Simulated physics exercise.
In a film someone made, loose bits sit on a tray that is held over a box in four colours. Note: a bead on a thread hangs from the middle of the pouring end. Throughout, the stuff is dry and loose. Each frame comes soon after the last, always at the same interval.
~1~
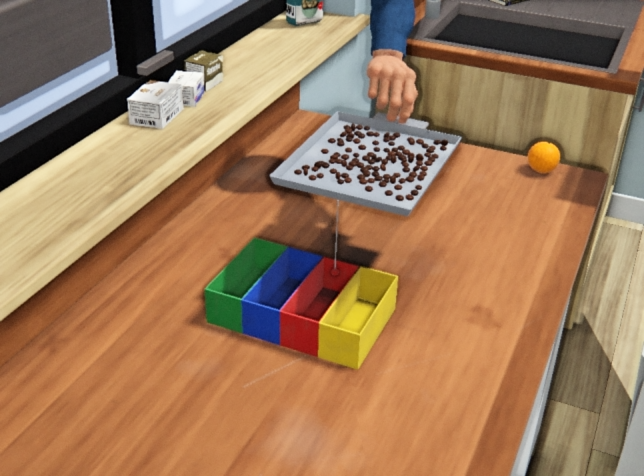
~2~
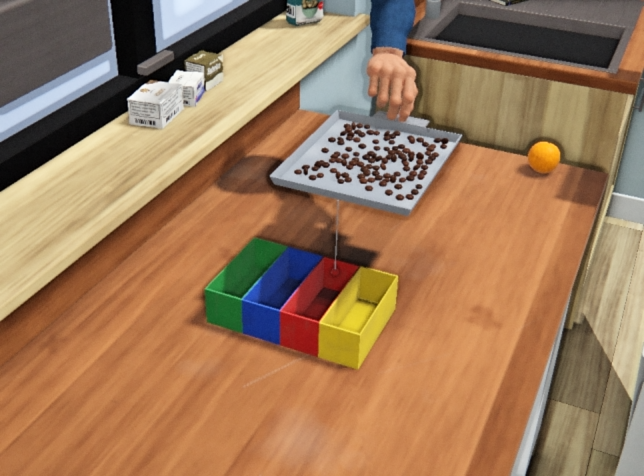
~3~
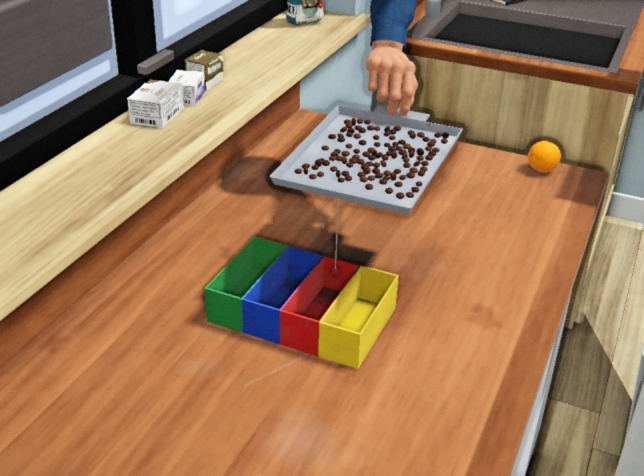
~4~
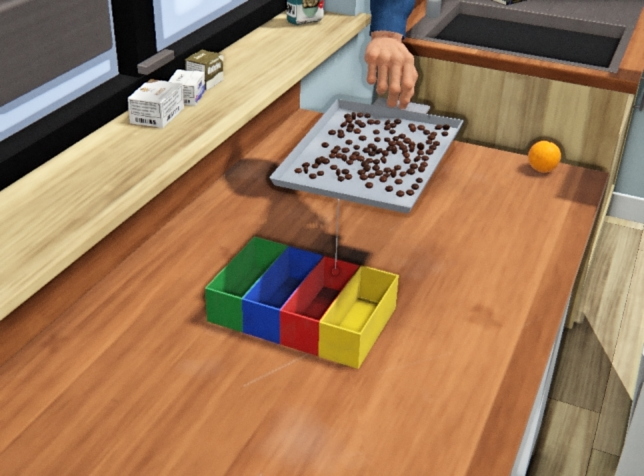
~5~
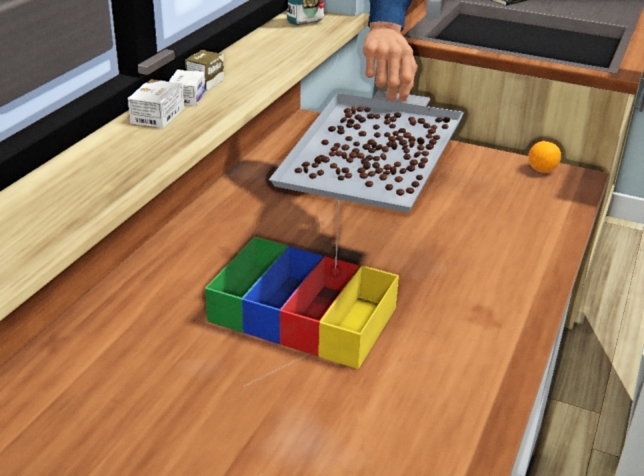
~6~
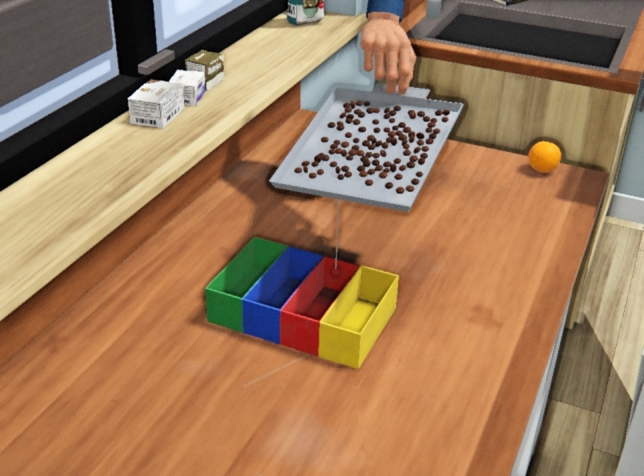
A hand in a blue sleeve gradually raises the far side of a grey tray of dark brown drops, tilting it slightly toward the near left corner, while the camera stays still. Below the tray, a red bead hangs on a thread above an open box with green, blue, red and yellow cells. The wooden counter, seen from above, has small cartons on a ledge at left and an orange ball at right.
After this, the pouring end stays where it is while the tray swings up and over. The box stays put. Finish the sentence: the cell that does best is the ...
... Blue cell.
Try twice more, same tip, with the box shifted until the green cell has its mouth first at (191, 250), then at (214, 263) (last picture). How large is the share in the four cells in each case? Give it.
In order, about 70 and 90 in a hundred.
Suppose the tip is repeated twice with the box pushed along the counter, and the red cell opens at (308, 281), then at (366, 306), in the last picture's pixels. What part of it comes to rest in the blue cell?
About 40 and 20 per cent respectively.
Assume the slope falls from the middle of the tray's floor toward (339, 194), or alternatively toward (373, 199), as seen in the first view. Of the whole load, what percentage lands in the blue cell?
Respectively 20 and 0 in a hundred.
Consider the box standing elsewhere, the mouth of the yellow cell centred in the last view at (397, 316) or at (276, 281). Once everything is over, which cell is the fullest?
Going by the two tries in order: The cell in green, then the cell in yellow.
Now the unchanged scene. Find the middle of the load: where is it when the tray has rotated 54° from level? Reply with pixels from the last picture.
Near (320, 178).
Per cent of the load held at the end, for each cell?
Estimated shares - green cell close to 20, blue cell close to 50, red cell close to 30, yellow cell close to 0.
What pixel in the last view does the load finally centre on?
Close to (283, 309) in the last view.
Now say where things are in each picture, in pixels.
In the first frame, corners of the pouring end at (274, 175) and (408, 207), level; middle of the load at (378, 160), flat chocolate drops; bead on its thread at (335, 272); green cell at (224, 308); blue cell at (261, 319); red cell at (299, 331); yellow cell at (339, 343).
In the second frame, corners of the pouring end at (274, 175) and (408, 207), level; middle of the load at (378, 159).
In the third frame, corners of the pouring end at (274, 175) and (408, 206), tipped barely, lowest at the left corner; middle of the load at (379, 155).
In the fourth frame, corners of the pouring end at (274, 177) and (408, 205), tipped a little, lowest at the left corner; middle of the load at (379, 151).
In the fifth frame, corners of the pouring end at (274, 178) and (408, 204), tipped a little, lowest at the left corner; middle of the load at (379, 148).
In the sixth frame, corners of the pouring end at (274, 179) and (408, 203), tipped a little, lowest at the left corner; middle of the load at (378, 144); green cell at (225, 307); blue cell at (262, 318); red cell at (300, 330); yellow cell at (340, 342).
Soon after the last picture, tray tipped steeply; nearly all on the tray; a small part falling or outside the box.
A little later, tray tipped right over; about a third on the tray; about a quarter in the blue cell; a small part in the green cell; a small part in the red cell; about a quarter falling or outside the box.
Later still, tray tipped past a quarter turn; about half in the blue cell; about a quarter in the red cell; about a quarter in the green cell; a stray few in the yellow cell; a stray few falling or outside the box.
At rest, tray tipped past a quarter turn; about half in the blue cell; about a quarter in the red cell; about a quarter in the green cell; a stray few in the yellow cell; a stray few outside the box.
